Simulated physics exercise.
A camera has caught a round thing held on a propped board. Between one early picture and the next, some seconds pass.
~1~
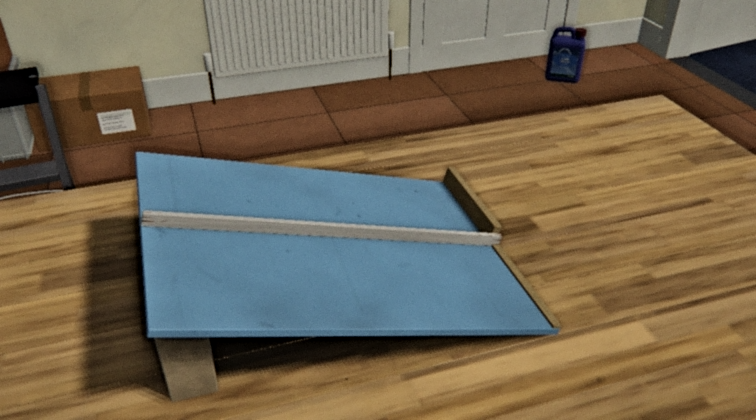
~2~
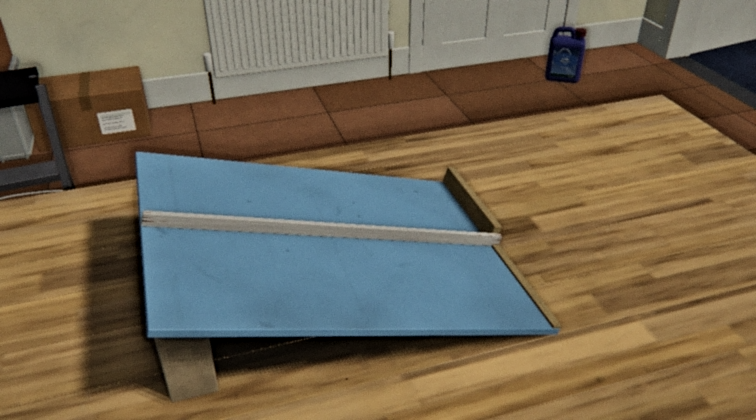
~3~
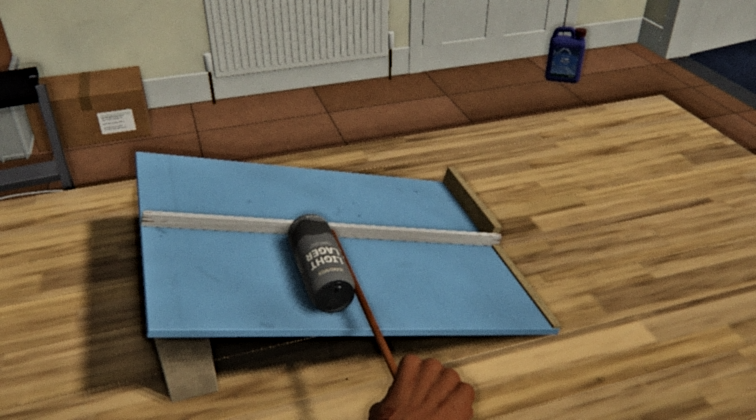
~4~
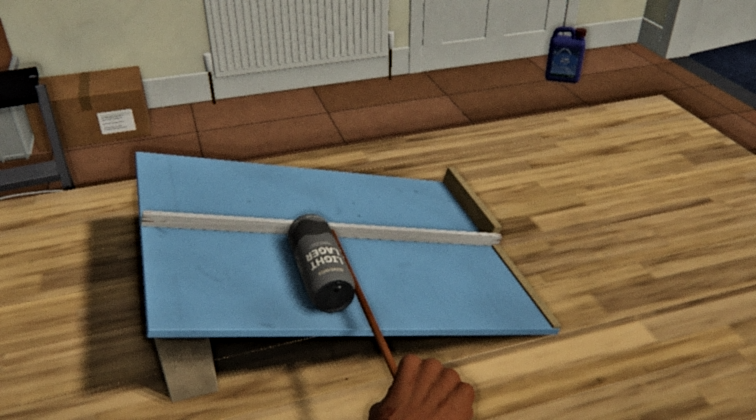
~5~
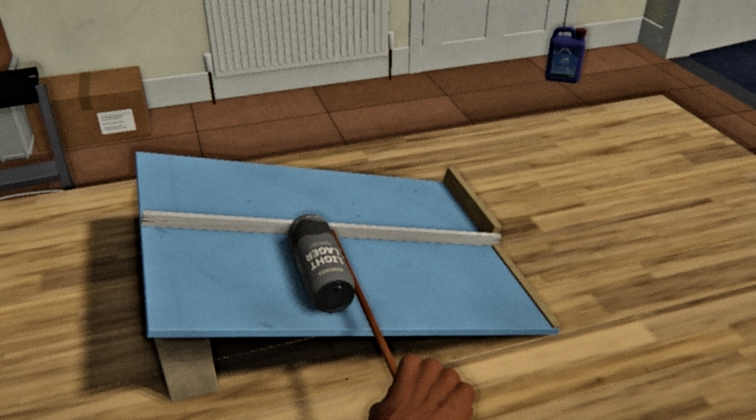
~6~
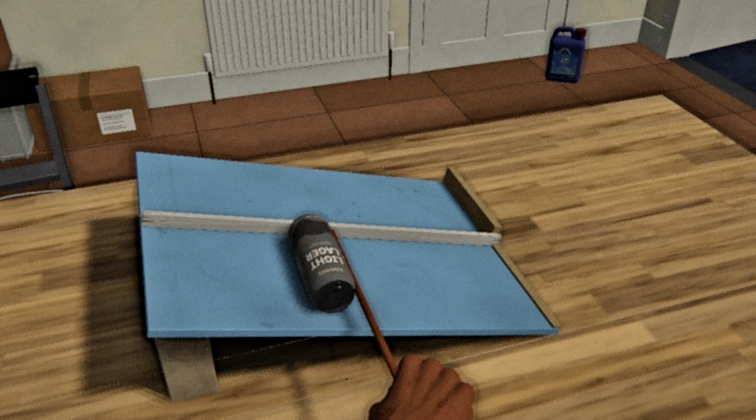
A dark grey can appears partway through on a tilted light-blue board, held back by a thin reddish-brown stick in a hand at the bottom. The board, crossed by a pale strip, rests on a wooden surface, seen from slightly above in a room with a white radiator, cardboard box and blue container behind. Once in view, can, stick and hand stay still, and the camera does not move.
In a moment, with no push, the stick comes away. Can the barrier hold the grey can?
As it happens, the grey can tumbles off.
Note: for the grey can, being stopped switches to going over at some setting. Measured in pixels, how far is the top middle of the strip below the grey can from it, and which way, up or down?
8 pixels up.
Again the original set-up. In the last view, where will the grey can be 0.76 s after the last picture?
(594, 262).
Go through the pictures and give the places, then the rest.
The first picture shows board (341, 230).
The second picture shows board (341, 230).
The third picture shows held back by the stick; grey can (320, 260); board (341, 230).
The fourth picture shows held back by the stick; grey can (320, 260); board (341, 230).
The fifth picture shows held back by the stick; grey can (320, 260); board (341, 230).
The sixth picture shows held back by the stick; grey can (320, 260); board (341, 230).
Then, 0.76 s after the last picture, grey can off the board near (594, 262).
By the end, the grey can goes over the end.
